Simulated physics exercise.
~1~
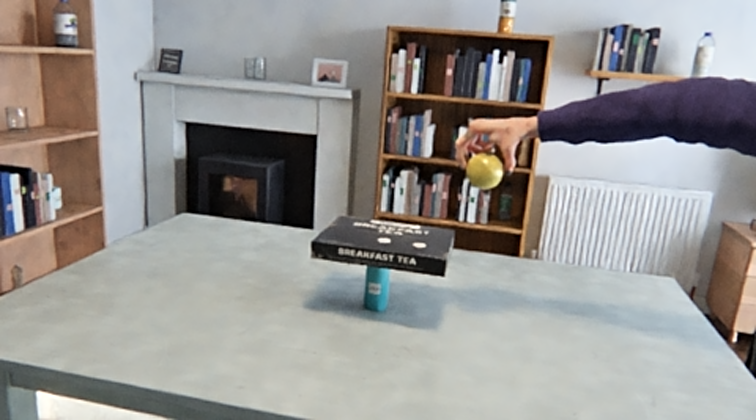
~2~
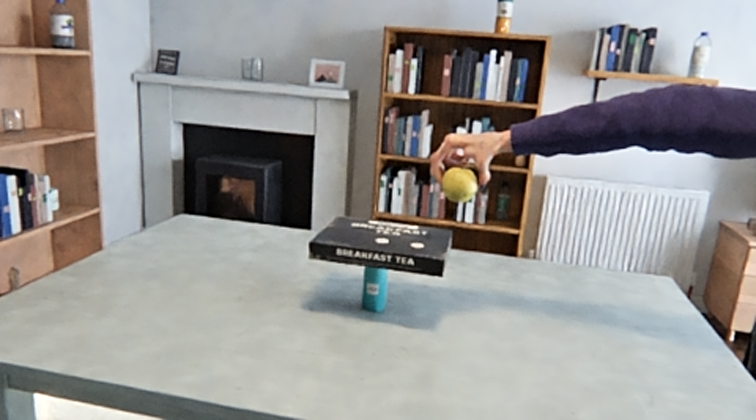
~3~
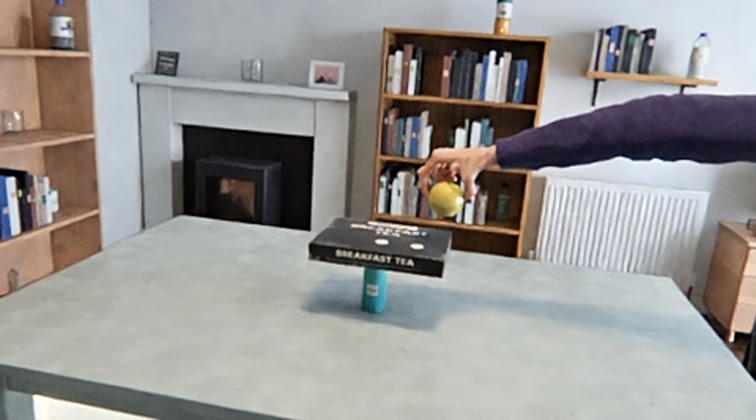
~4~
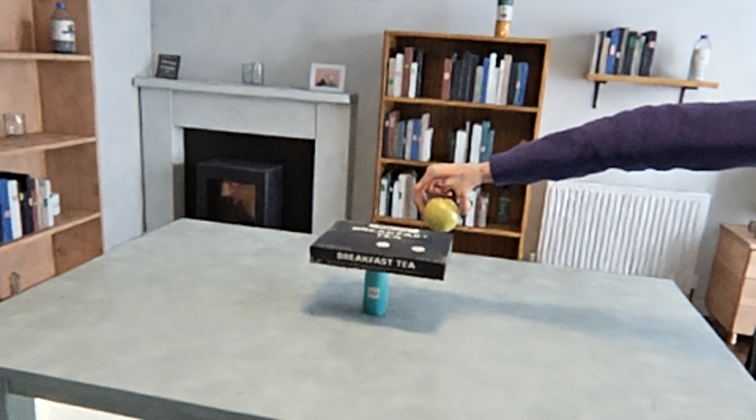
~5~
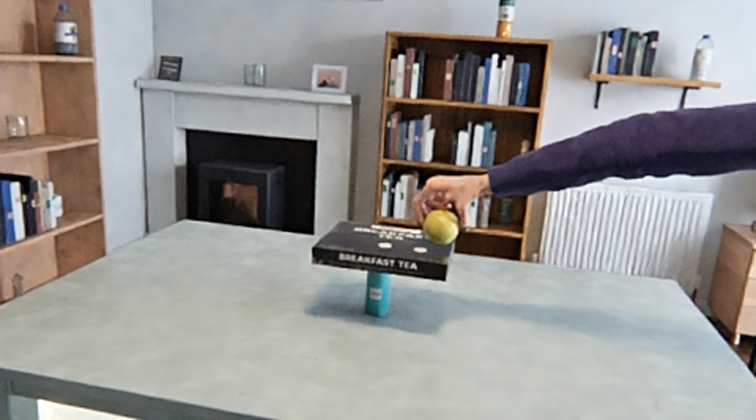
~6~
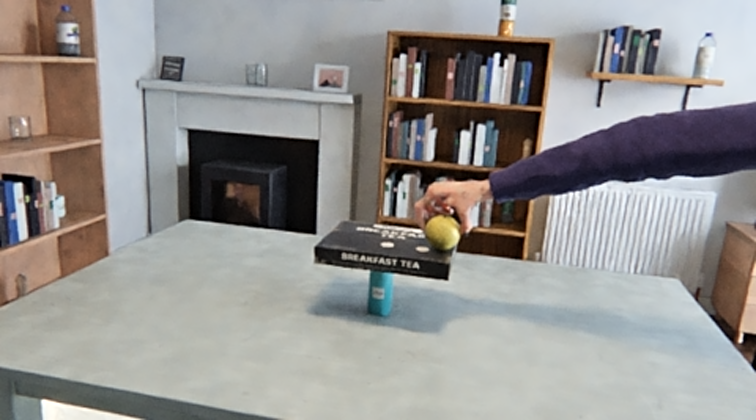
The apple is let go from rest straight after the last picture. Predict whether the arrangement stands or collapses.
Looks to me like it is not stable after that.
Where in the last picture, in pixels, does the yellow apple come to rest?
About (459, 314).
Then, 0.30 s on from there, yellow apple now fallen; black packet turned 51° from how it was put.
Then, 0.40 s on from there, black packet on its side.
Then, 0.60 s on from there, yellow apple resting near (459, 314).
Then, 0.80 s on from there, black packet now fallen.
In the end, fallen, black packet and yellow apple; turquoise shaker unmoved. At the end, from the last picture's camera, yellow apple near (459, 314). The stack comes apart.
